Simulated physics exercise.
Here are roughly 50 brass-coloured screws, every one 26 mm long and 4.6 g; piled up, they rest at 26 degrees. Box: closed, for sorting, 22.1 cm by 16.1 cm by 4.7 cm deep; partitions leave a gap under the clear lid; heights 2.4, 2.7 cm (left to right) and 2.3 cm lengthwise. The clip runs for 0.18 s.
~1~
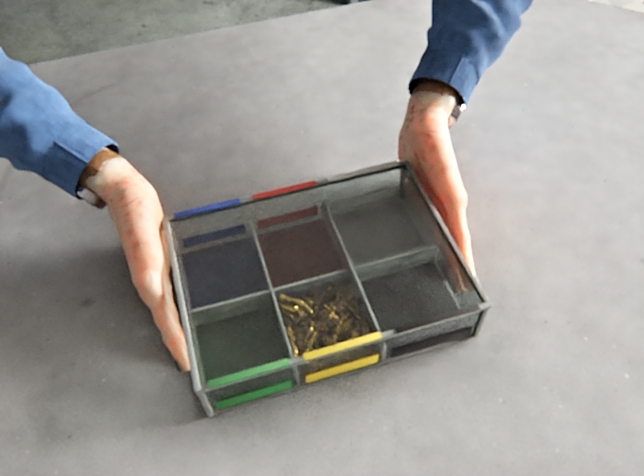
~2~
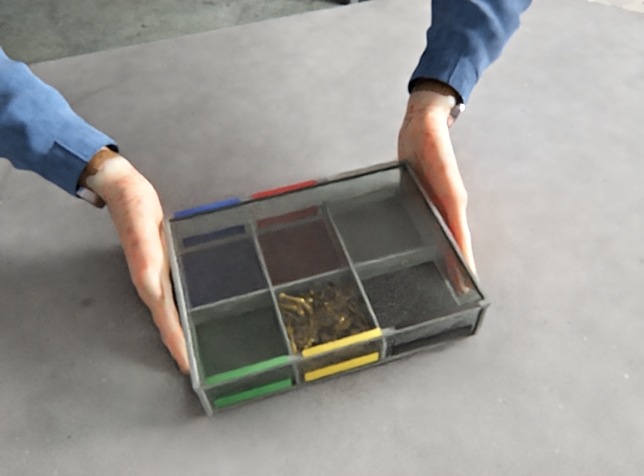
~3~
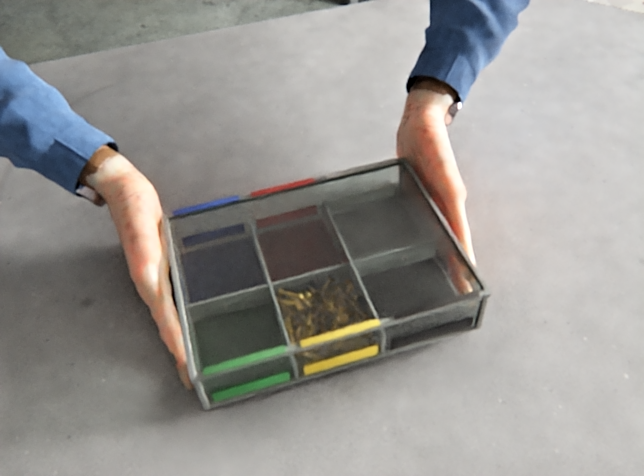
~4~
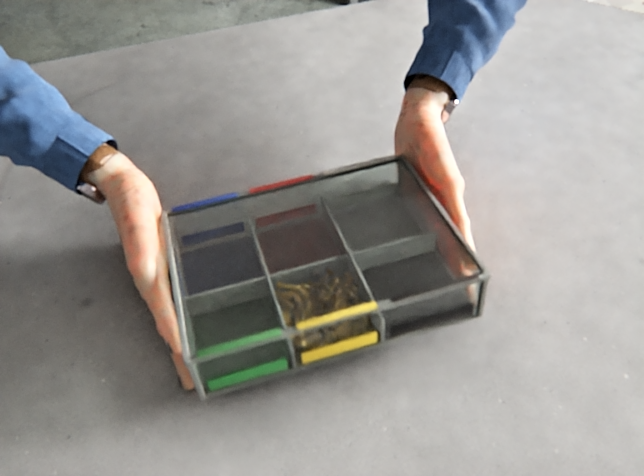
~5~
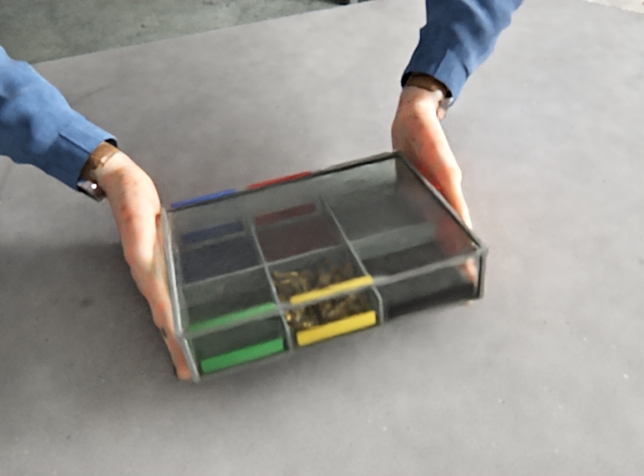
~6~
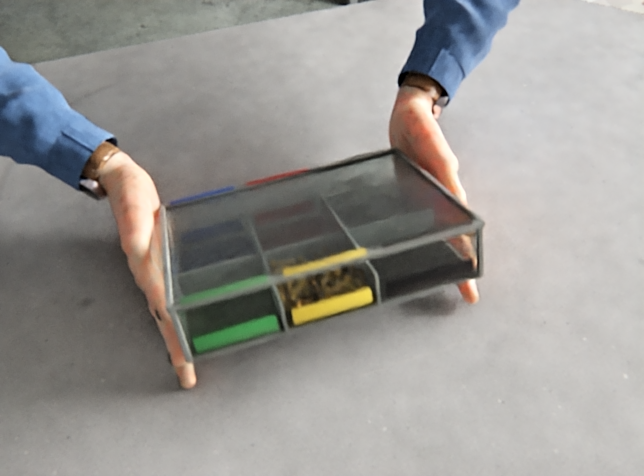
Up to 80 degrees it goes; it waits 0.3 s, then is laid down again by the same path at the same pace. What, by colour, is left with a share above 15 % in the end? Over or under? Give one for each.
In the end red: Crosses the line; blue: Stays behind the line; green: Stays behind the line; yellow: Crosses the line; white: Stays behind the line; black: Stays behind the line.
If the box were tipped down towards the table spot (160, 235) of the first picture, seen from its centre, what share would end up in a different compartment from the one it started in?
I'd estimate about 70 %.
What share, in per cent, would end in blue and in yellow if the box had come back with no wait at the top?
Then, in per cent: Blue 10; yellow 25.
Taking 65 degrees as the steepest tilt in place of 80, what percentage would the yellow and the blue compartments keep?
Then: Yellow 60; blue 0.
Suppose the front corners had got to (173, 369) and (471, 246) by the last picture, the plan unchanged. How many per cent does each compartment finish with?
Each compartment ends with, in per cent, red 0, blue 55, green 10, yellow 35, white 0 and black 0.
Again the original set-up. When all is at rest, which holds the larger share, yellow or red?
It is the red one.
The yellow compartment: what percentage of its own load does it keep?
Share retained: Some 30 per cent.
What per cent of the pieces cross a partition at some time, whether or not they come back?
That share comes to about 70 per cent.
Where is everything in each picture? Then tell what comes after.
The first frame shows box tilt 0 degrees, front corners at (200, 387) and (484, 304); yellow 100 %.
The second frame shows box tilt 1 degrees, front corners at (199, 384) and (484, 301).
The third frame shows box tilt 4 degrees, front corners at (195, 375) and (484, 292), lowest corner left back.
The fourth frame shows box tilt 9 degrees, front corners at (190, 358) and (484, 275), lowest corner left back.
The fifth frame shows box tilt 16 degrees, front corners at (181, 333) and (482, 250), lowest corner left back.
The sixth frame shows box tilt 23 degrees, front corners at (173, 306) and (478, 223), lowest corner left back; yellow 100 %.
Then, 0.56 s after the last picture, tilt 80 degrees; red 45 %, blue 5 %, yellow 40 %, white 5 %.
Then, 0.93 s after the last picture, tilt 45 degrees; red 55 %, blue 10 %, yellow 30 %, white 5 %.
Then, 1.39 s after the last picture, tilt 0 degrees; red 55 %, blue 10 %, yellow 30 %, white 5 %.
In the end, red 55 %, blue 10 %, green 0 %, yellow 30 %, white 5 %, black 0 %.
